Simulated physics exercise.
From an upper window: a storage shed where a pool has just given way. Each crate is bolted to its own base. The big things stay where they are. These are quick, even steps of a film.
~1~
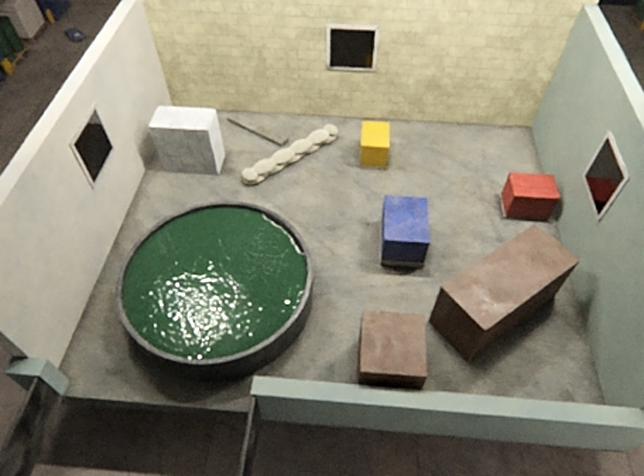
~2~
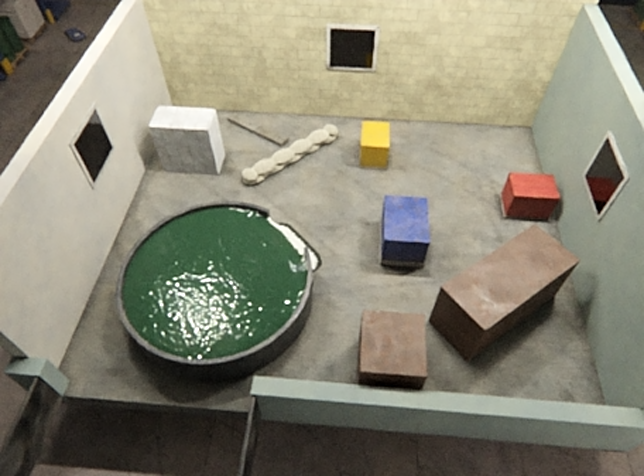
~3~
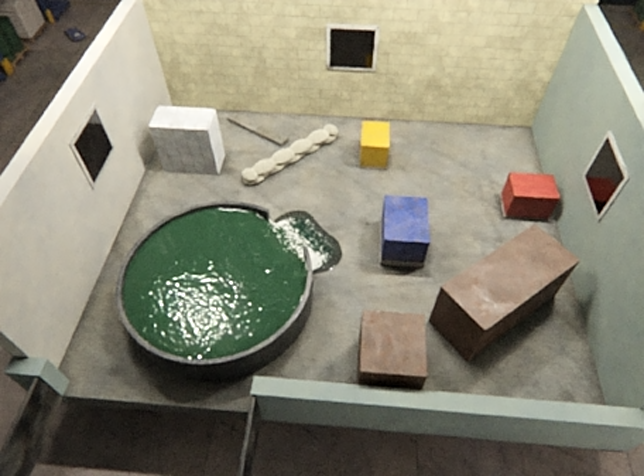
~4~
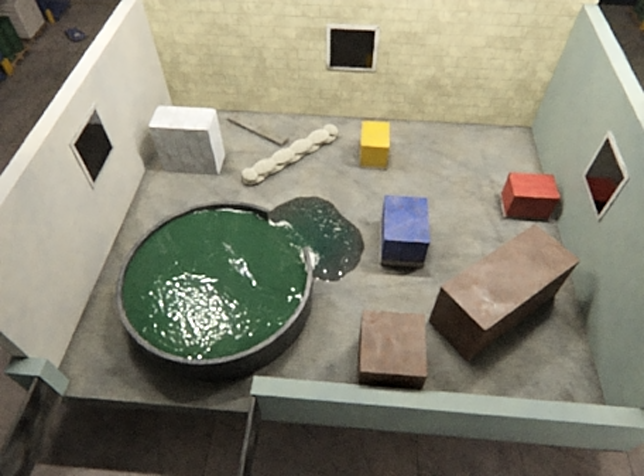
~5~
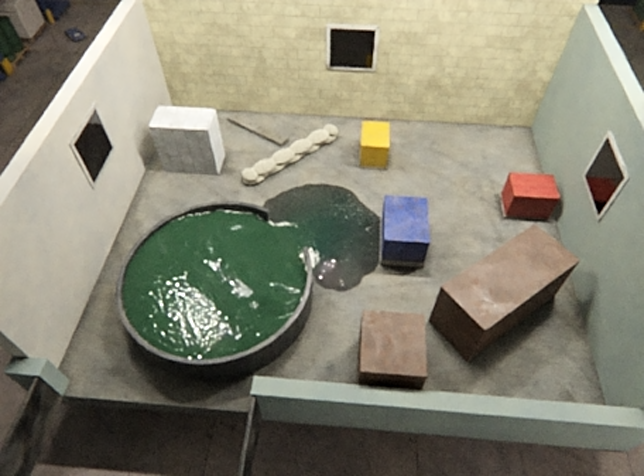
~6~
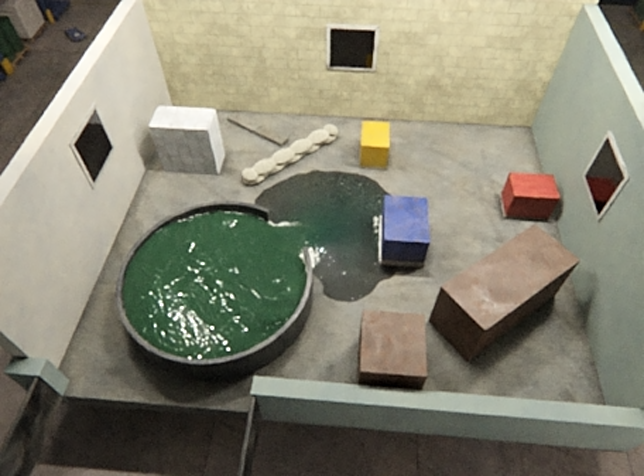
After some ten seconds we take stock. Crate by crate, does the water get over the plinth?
In the end: The red crate gets wet; the blue crate gets wet; the yellow crate gets wet.
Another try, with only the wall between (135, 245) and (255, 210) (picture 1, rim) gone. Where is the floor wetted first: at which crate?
First comes the one in yellow.
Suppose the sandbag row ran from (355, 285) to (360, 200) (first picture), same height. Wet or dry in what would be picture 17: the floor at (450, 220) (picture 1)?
Verdict: Dry.
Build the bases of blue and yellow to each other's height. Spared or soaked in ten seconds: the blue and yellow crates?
In short: The blue one gets wet; the yellow one takes water.
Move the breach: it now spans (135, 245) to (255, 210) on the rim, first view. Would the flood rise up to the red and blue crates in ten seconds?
My reading: Red is topped, blue escapes it.
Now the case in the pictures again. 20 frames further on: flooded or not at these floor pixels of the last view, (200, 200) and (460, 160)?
In that order: No water, flooded.
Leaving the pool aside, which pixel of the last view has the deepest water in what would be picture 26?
Near (371, 172).
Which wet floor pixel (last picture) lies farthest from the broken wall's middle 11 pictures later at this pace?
Near (514, 128).
A moment on, water covers 20 % of the floor; the red crate not reached, the blue crate water round its plinth, the yellow crate water round its plinth.
Next, water covers 35 % of the floor; the red crate not reached, the blue crate water round its plinth, the yellow crate water round its plinth.
Then, water covers 45 % of the floor; the red crate water round its plinth, the blue crate water round its plinth, the yellow crate water round its plinth.
Later, water covers 70 % of the floor; the red crate water round its plinth, the blue crate water round its plinth, the yellow crate water round its plinth.
In the end, water covers 85 % of the floor; the red crate was topped, the blue crate was topped, the yellow crate was topped.
